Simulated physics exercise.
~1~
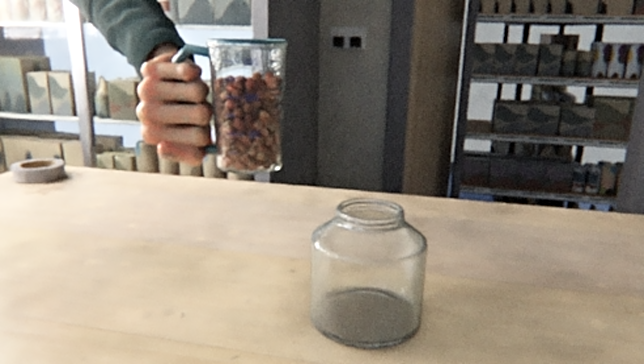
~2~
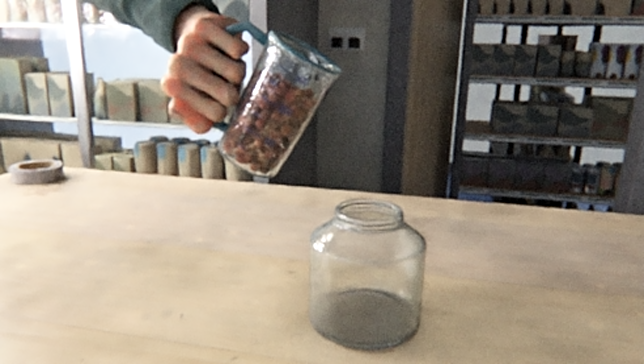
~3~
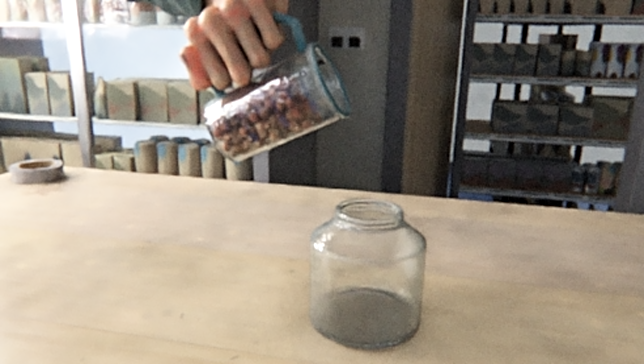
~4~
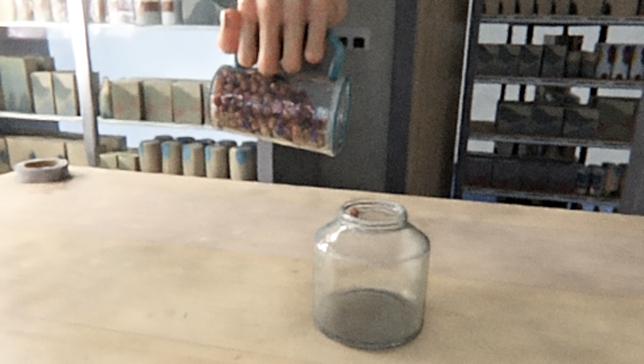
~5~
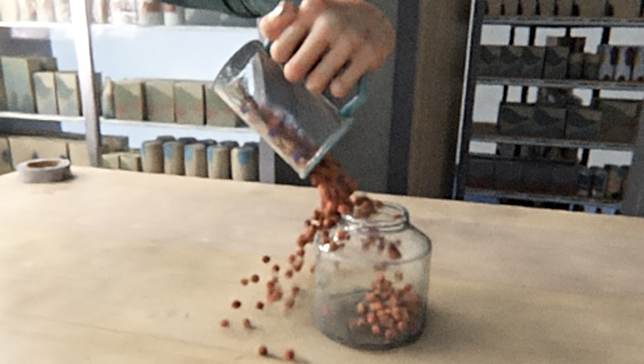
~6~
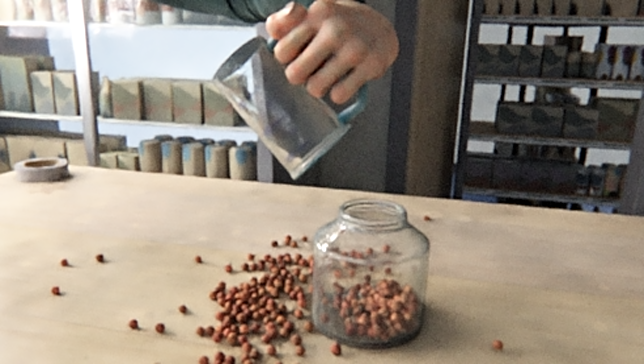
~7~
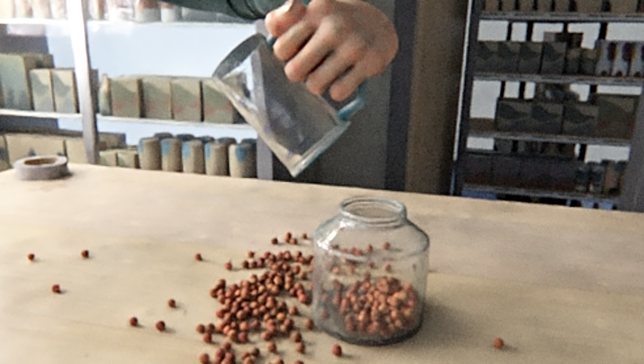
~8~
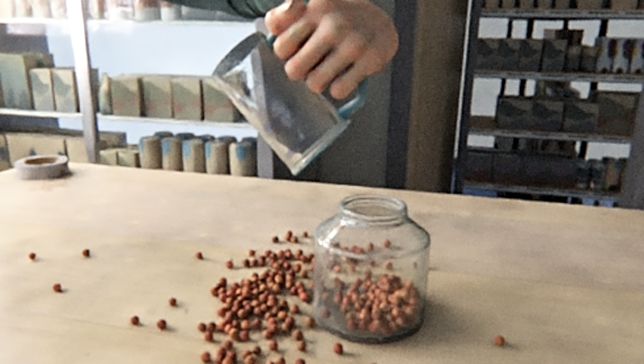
A hand holds a clear cup full of small reddish-brown pellets above a wooden table, up and to the left of an open glass jar. The hand tips the cup toward the right, bringing it onto its side over the table while nearly all the pellets stay inside. As the cup tilts further, its mouth pointing down toward the jar, the pellets rush out, some dropping into the jar and many tumbling down its left side. The cup empties and stays tilted in the hand. Most pellets end up scattered across the table, mainly left of the jar, which holds a smaller heap.
